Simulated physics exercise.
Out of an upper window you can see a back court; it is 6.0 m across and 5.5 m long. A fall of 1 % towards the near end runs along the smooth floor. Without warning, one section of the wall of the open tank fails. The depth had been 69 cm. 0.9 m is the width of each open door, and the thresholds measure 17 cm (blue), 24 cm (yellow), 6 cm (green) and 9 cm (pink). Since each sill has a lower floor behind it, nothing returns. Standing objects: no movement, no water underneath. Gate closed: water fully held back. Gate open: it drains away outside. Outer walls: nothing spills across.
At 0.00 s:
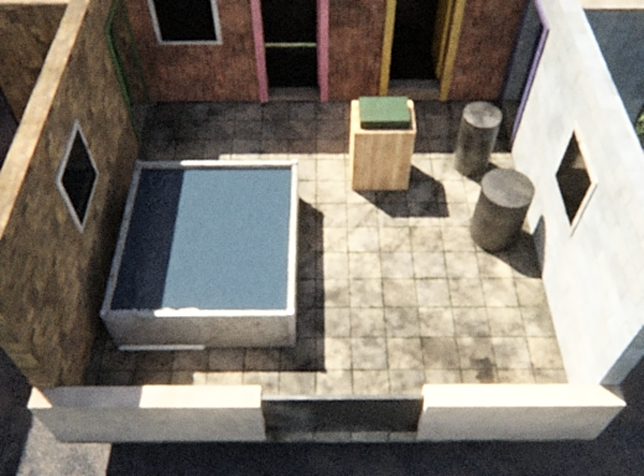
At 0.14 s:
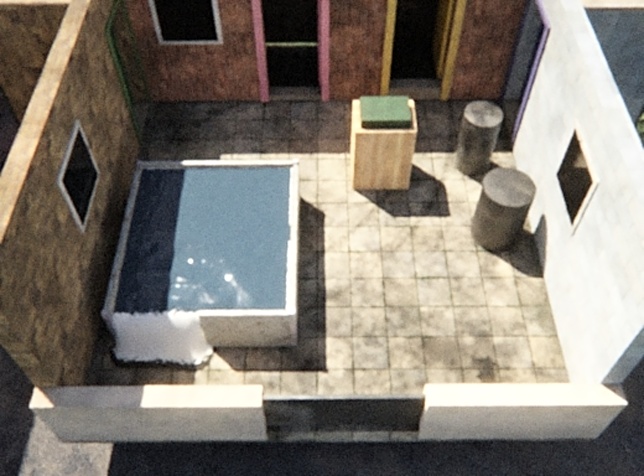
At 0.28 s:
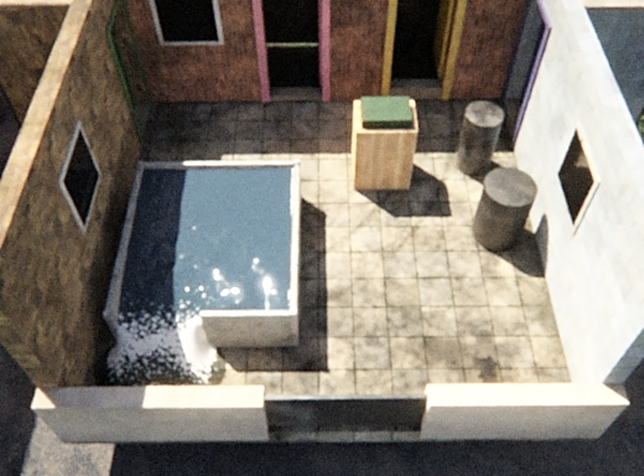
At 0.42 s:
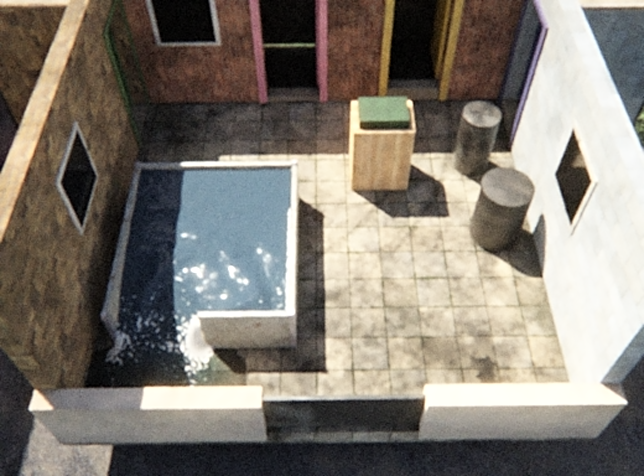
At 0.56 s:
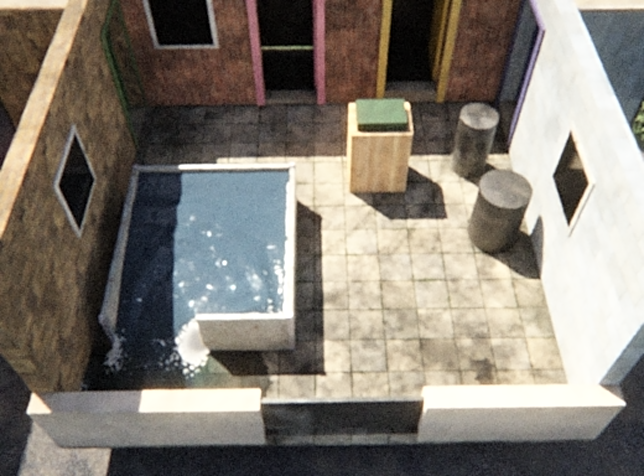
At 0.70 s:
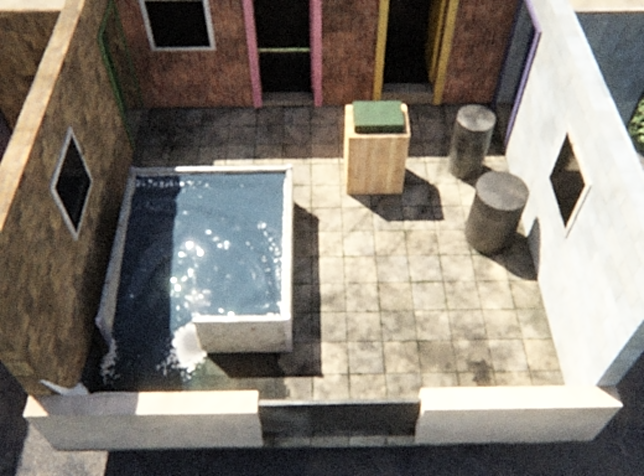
In a walled back court with a paved floor, a square open tank of still water stands at the left, across from a green-topped box and two dark cylinders. A section of its near wall gives way at the left, and white, foaming water pours out and spreads over the shaded floor beside the low front wall.
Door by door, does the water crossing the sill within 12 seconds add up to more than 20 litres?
Outcome: At the blue door the total will be lower than the limit, at the yellow door the total will be lower than the limit, at the green door the total will be higher than the limit, at the pink door the total will be lower than the limit.
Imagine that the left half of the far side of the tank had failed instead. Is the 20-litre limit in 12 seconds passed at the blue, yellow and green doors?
So blue ends up past the limit, yellow short of it, green past the limit.
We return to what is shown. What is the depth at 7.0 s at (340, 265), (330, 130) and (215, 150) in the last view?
I'd read it as roughly 5, 3 and 2 cm, in that order.
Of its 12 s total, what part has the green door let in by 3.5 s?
15 percent or so by then.
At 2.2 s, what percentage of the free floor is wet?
Near 40 per cent is wet.
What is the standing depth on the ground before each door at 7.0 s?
In centimetres - blue: 11, yellow: 10, green: 6, pink: 4.
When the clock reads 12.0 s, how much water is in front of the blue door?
It's about 10.5 cm.
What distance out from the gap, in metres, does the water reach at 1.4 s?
About 3.6 m out.
After 1.4 s water covers 20 % of the floor and is deepest (70 cm) near (75, 421); blue door not reached, yellow door not reached, green door not reached, pink door not reached.
After 2.2 s water covers 40 % of the floor and is deepest (56 cm) near (75, 421); blue door not reached, yellow door not reached, green door 5 cm at the sill, 0 L in, pink door not reached.
After 3.5 s water covers 55 % of the floor and is deepest (37 cm) near (558, 413); blue door not reached, yellow door not reached, green door 9 cm at the sill, 13 L in, pink door 4 cm at the sill, 0 L in.
After 7.0 s water covers 95 % of the floor and is deepest (26 cm) near (75, 421); blue door 11 cm at the sill, 0 L in, yellow door 10 cm at the sill, 0 L in, green door 6 cm at the sill, 54 L in, pink door 4 cm at the sill, 0 L in.
After 12.0 s water covers 95 % of the floor and is deepest (19 cm) near (558, 413); blue door 11 cm at the sill, 0 L in, yellow door 8 cm at the sill, 0 L in, green door 10 cm at the sill, 95 L in, pink door 5 cm at the sill, 1 L in.
